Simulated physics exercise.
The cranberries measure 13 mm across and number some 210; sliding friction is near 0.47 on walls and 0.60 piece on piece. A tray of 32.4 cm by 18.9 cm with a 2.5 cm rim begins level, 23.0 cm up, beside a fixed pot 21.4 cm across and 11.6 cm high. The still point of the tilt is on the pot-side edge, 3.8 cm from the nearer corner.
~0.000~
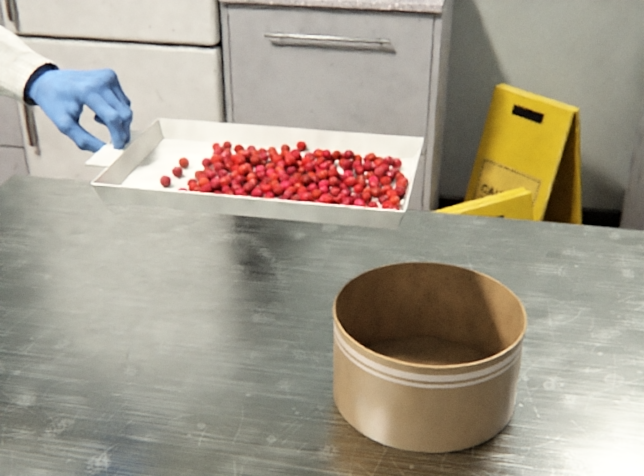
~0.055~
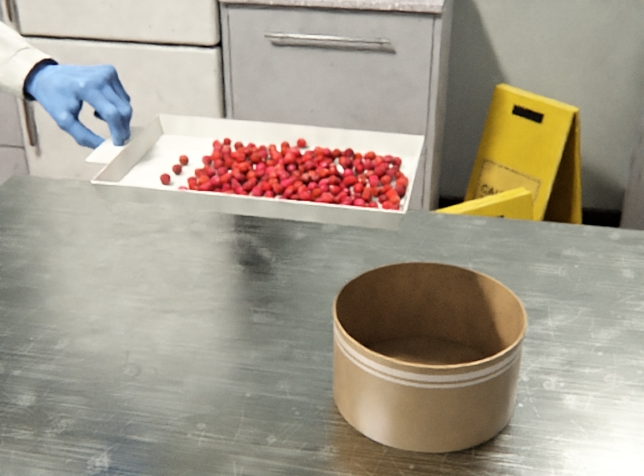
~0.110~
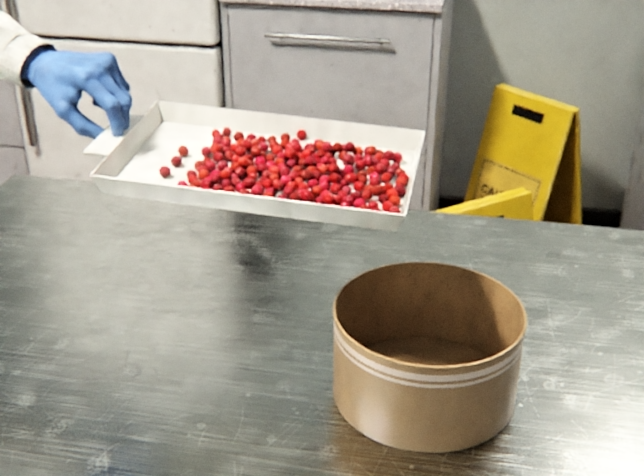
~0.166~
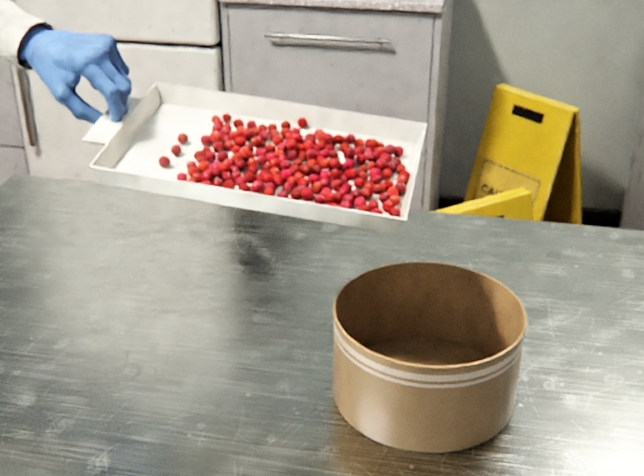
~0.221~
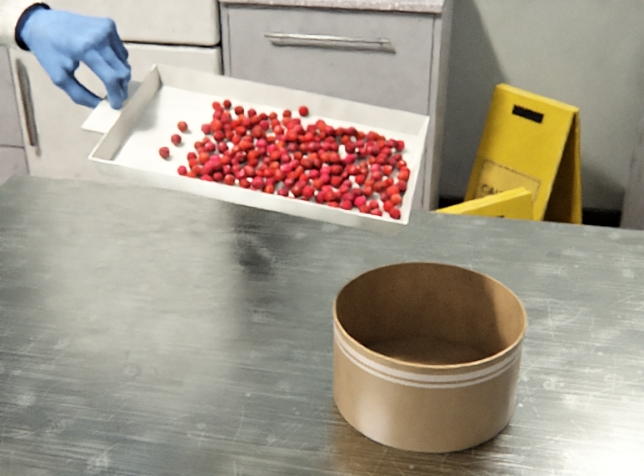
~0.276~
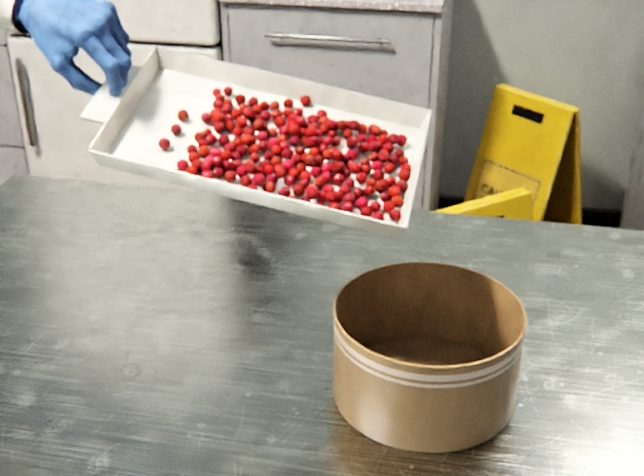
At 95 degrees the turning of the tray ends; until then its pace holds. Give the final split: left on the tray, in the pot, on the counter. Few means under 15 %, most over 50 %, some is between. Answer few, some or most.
Tray few, pot most, counter some.
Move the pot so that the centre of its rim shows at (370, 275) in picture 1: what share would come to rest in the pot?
Some 0 per cent.
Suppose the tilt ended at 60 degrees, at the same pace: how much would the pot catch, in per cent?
In that case some 5 per cent.
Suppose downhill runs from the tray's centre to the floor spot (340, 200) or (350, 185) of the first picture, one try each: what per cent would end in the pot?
About 95 and 70 per cent.
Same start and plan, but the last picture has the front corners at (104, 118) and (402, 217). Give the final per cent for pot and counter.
Pot 95, counter 5.
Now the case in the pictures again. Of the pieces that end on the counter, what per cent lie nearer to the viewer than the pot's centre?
Roughly 100 per cent.
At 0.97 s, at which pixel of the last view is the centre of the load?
Near (340, 153).
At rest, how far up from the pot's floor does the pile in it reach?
Roughly 3.0 cm.
After 0.69 s, tilt 55 degrees; the tray holds 100 %, the pot 0 %.
After 0.97 s, tilt 80 degrees; the tray holds 95 %, the pot 5 %.
After 1.35 s, tilt 95 degrees; the tray holds 5 %, the pot 50 %.
At rest (2.3 s), tray 0 %, pot 65 %, counter 35 %.
